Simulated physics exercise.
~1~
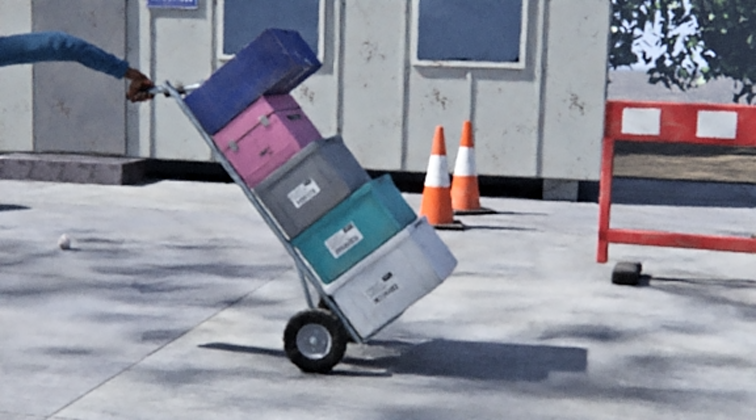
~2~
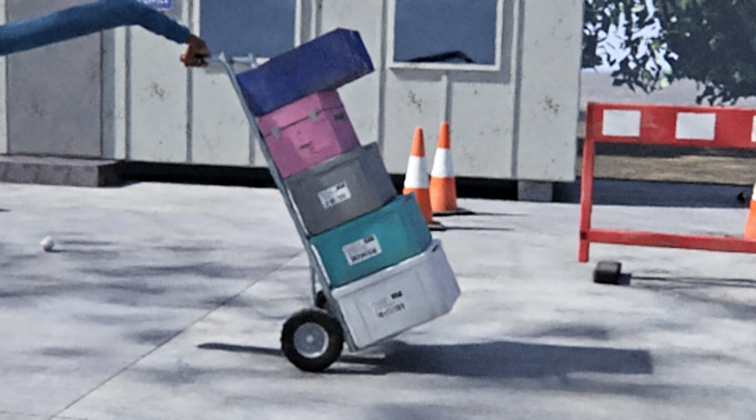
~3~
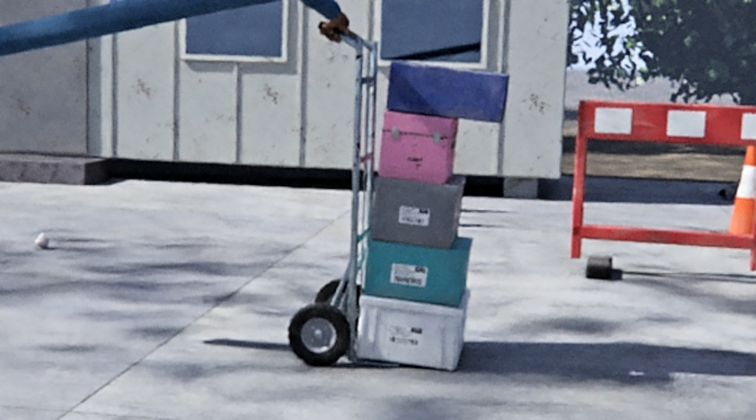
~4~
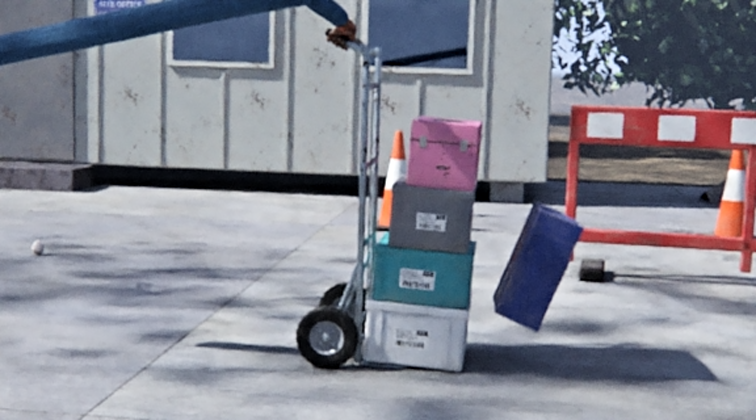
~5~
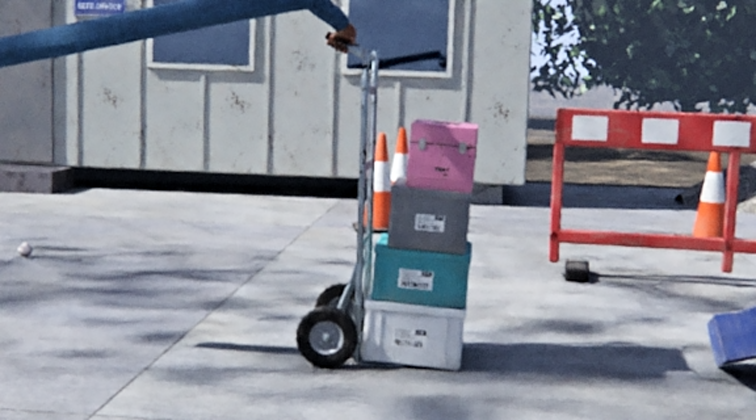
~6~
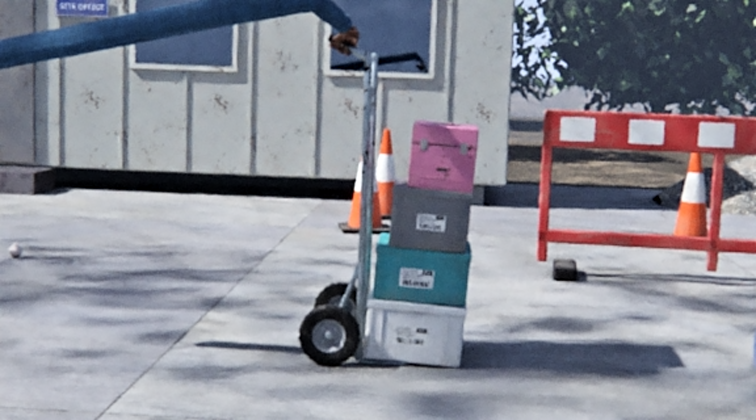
A blue-sleeved arm reaches in from the left and grips the handle of a hand truck on sunlit concrete, seen from the side, with a pale building, orange cones and a red barrier behind. The tilted truck carries a blue box on top, then a pink toolbox, a grey tote, a turquoise tote and a white tote. The arm lets the truck swing forward until it stands upright and stops. The blue box slides off the top, tumbles down to the right and lands on the ground, passing out of view. The other four stay stacked, the pink toolbox shifted slightly right.
